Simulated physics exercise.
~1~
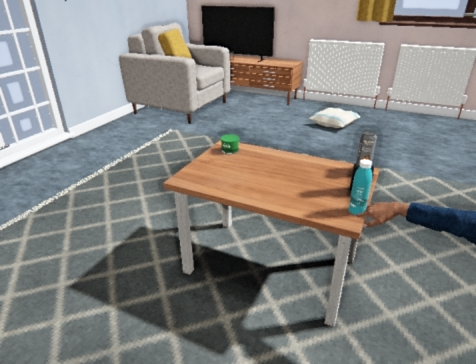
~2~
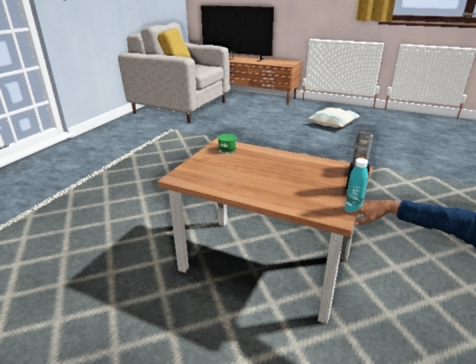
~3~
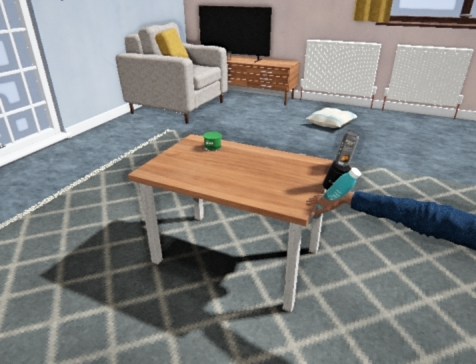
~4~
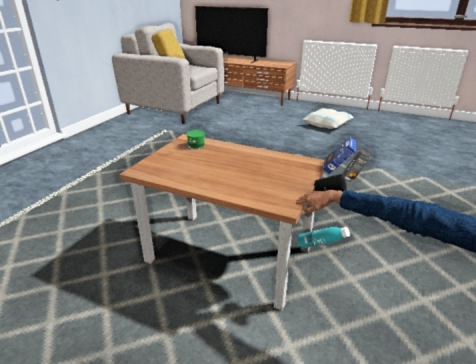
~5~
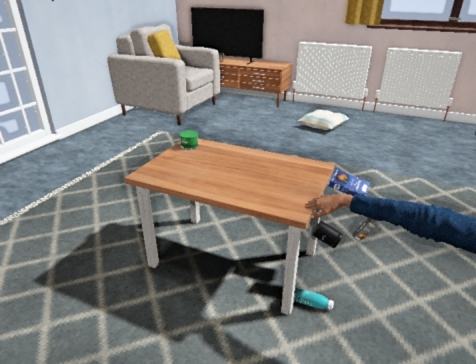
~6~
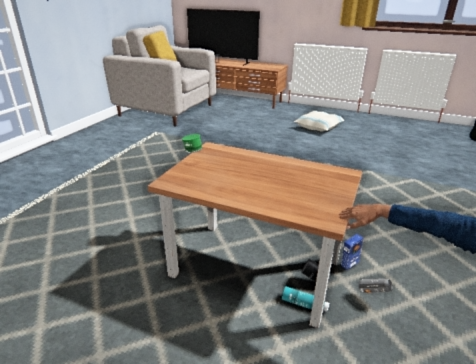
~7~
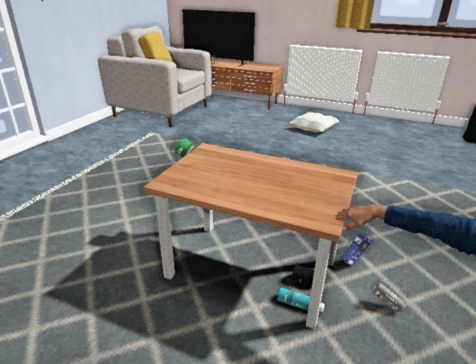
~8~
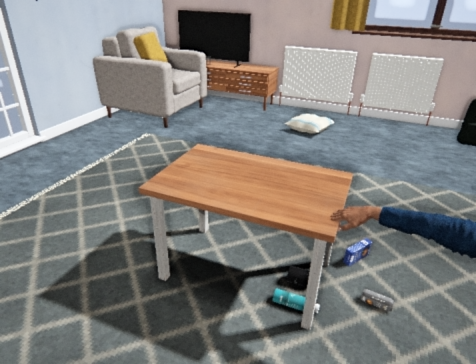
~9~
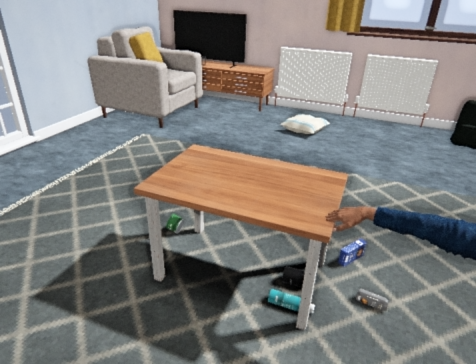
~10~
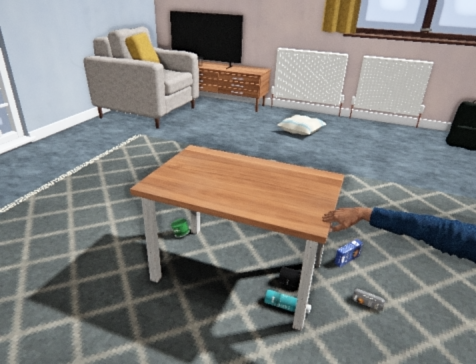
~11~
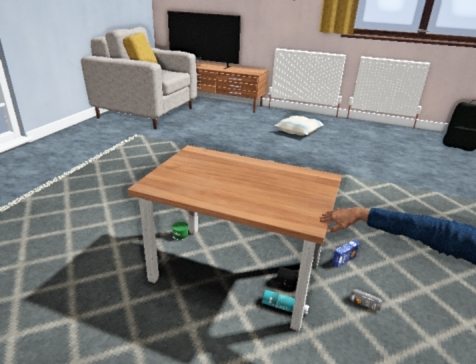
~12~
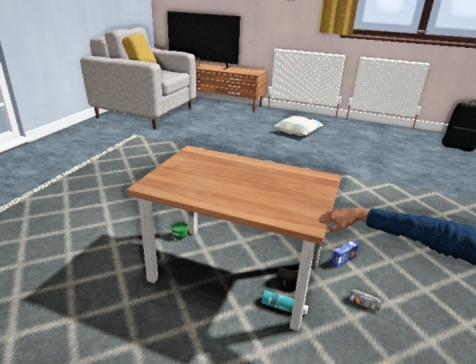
We see a hand jerk a wooden side table left and then back right, sending a turquoise bottle, black jar, blue packet and grey can off the right end onto the patterned rug, where they lie tipped over, while a green tub drops off the far side and ends upright.
